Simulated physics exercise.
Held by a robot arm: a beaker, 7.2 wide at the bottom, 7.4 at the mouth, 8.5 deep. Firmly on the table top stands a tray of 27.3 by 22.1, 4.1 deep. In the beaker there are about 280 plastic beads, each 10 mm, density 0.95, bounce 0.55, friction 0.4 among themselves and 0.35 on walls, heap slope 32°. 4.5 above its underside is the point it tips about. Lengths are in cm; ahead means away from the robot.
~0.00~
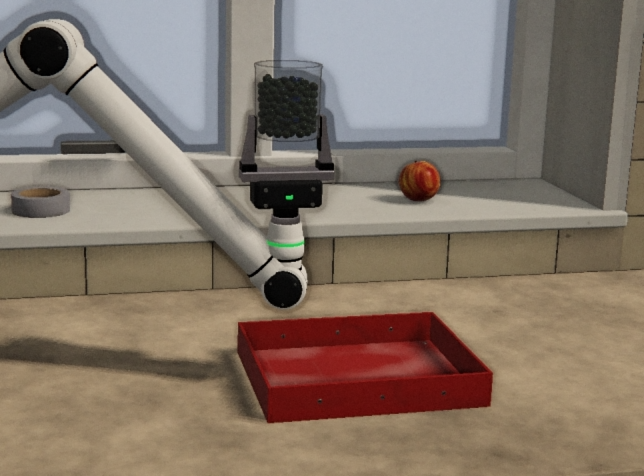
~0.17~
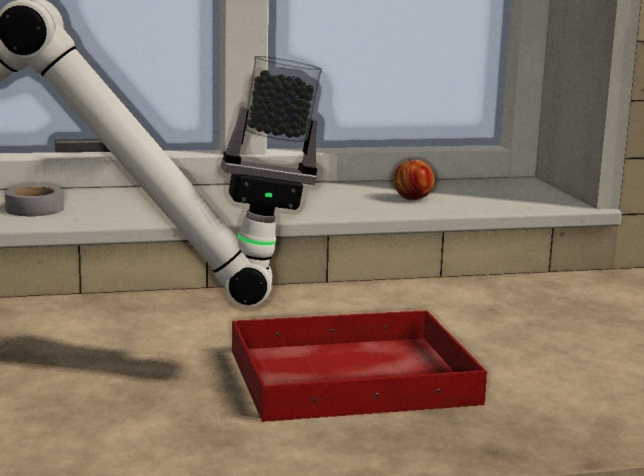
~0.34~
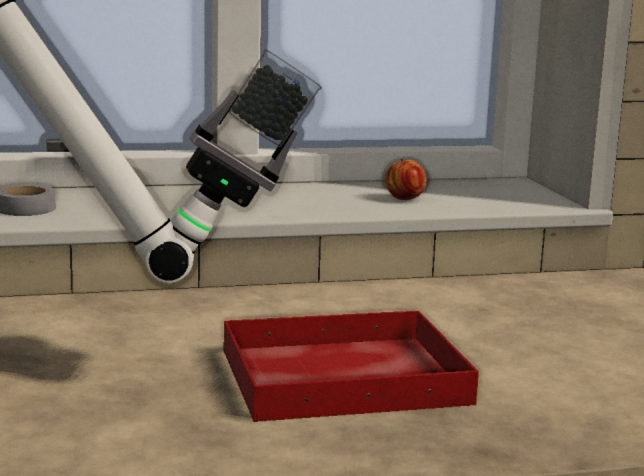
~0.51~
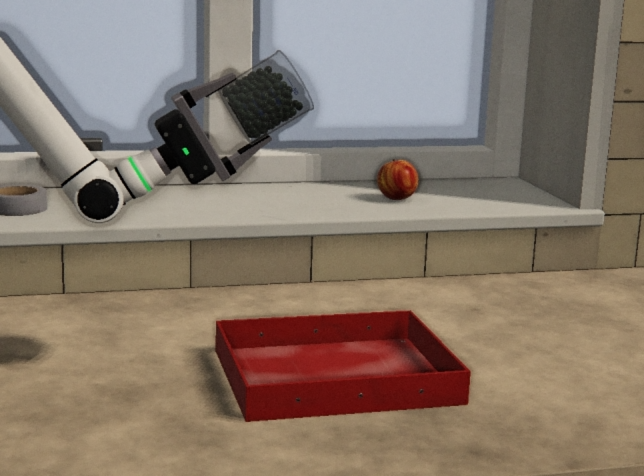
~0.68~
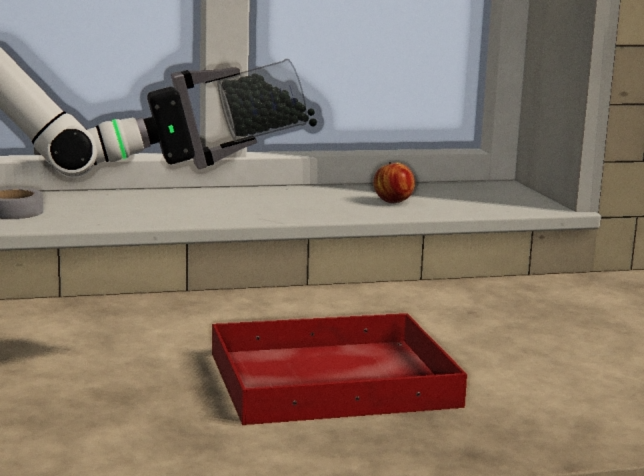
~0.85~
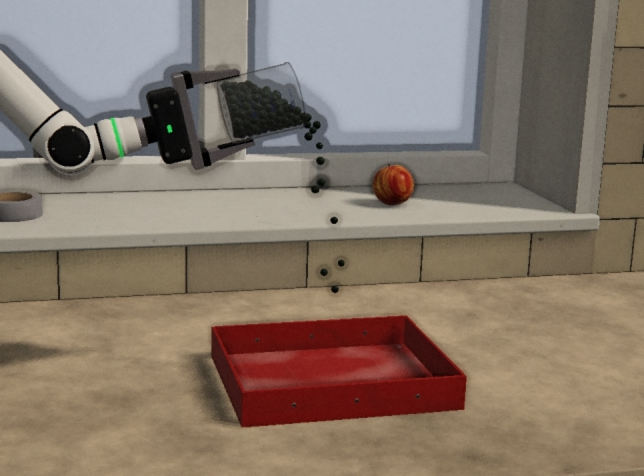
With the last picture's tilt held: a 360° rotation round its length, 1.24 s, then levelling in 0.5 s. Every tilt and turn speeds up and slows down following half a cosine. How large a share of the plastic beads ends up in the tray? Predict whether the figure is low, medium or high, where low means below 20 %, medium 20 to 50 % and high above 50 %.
Medium.
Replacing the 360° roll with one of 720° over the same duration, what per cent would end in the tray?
Roughly 35 %.
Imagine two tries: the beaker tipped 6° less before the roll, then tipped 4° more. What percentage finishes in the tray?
Around 15 percent on the first try, 45 percent on the second.
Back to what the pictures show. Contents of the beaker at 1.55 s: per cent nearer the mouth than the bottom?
Close to 40 per cent lies in the mouth half.
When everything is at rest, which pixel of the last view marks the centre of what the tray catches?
I'd place it near (362, 371) in the last picture.
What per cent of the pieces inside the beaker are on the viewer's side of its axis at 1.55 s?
About 35 %.
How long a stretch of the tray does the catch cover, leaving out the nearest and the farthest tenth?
It spans something like 22 centimetres, give or take.
After 1.55 s, tipped 77°, highest piece 39 above the table; 221 in the beaker, 32 in the tray, 22 in flight or on a rim.
After 2.24 s, tipped 61°, highest piece 38 above the table; 184 in the beaker, 86 in the tray, 2 on the table or floor, 3 in flight or on a rim.
After 2.79 s, upright, highest piece 40 above the table; 184 in the beaker, 87 in the tray, 4 on the table or floor.
After 3.49 s, upright, highest piece 40 above the table; 184 in the beaker, 87 in the tray, 4 on the table or floor.
In the end, 184 in the beaker, 87 in the tray, 4 on the table or floor. That is 32 % in the tray.
